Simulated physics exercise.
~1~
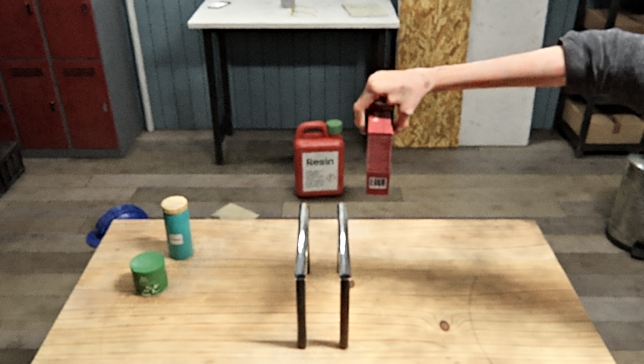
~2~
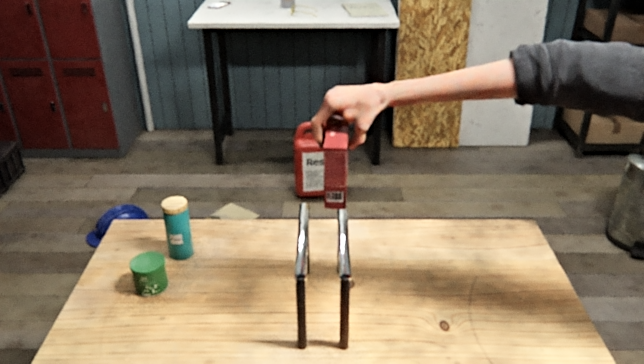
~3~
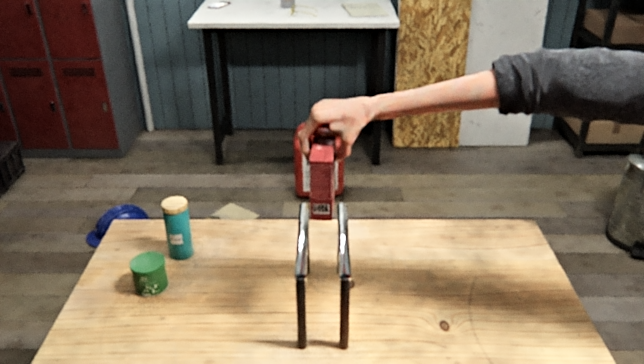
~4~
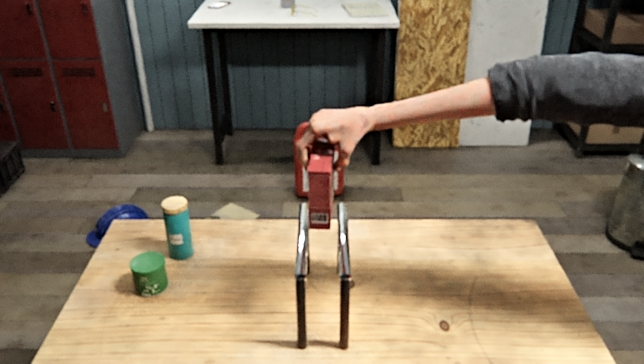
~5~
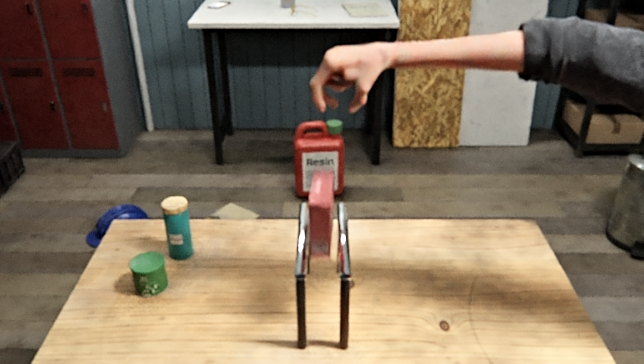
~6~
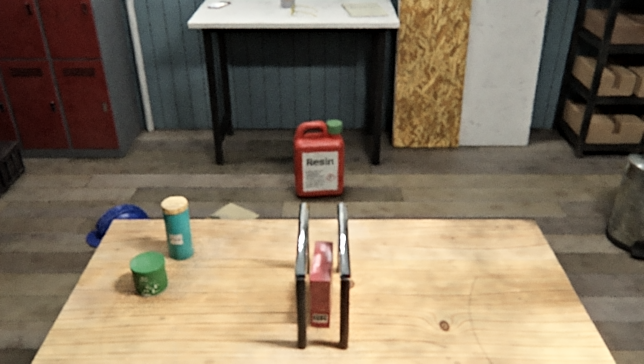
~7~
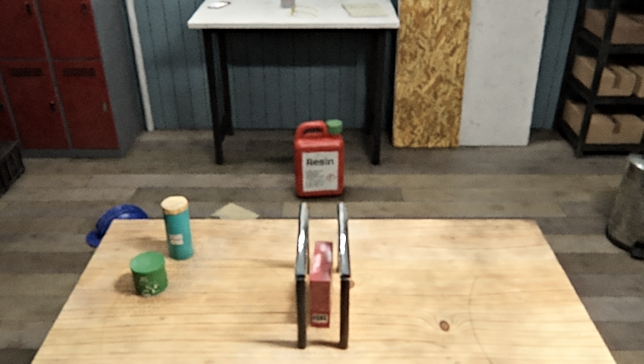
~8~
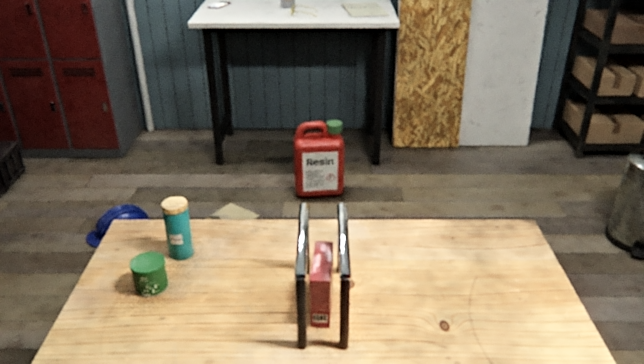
Red packet held by a hand moves left over two dark ledges, is lowered and released, dropping upright between them onto the table.
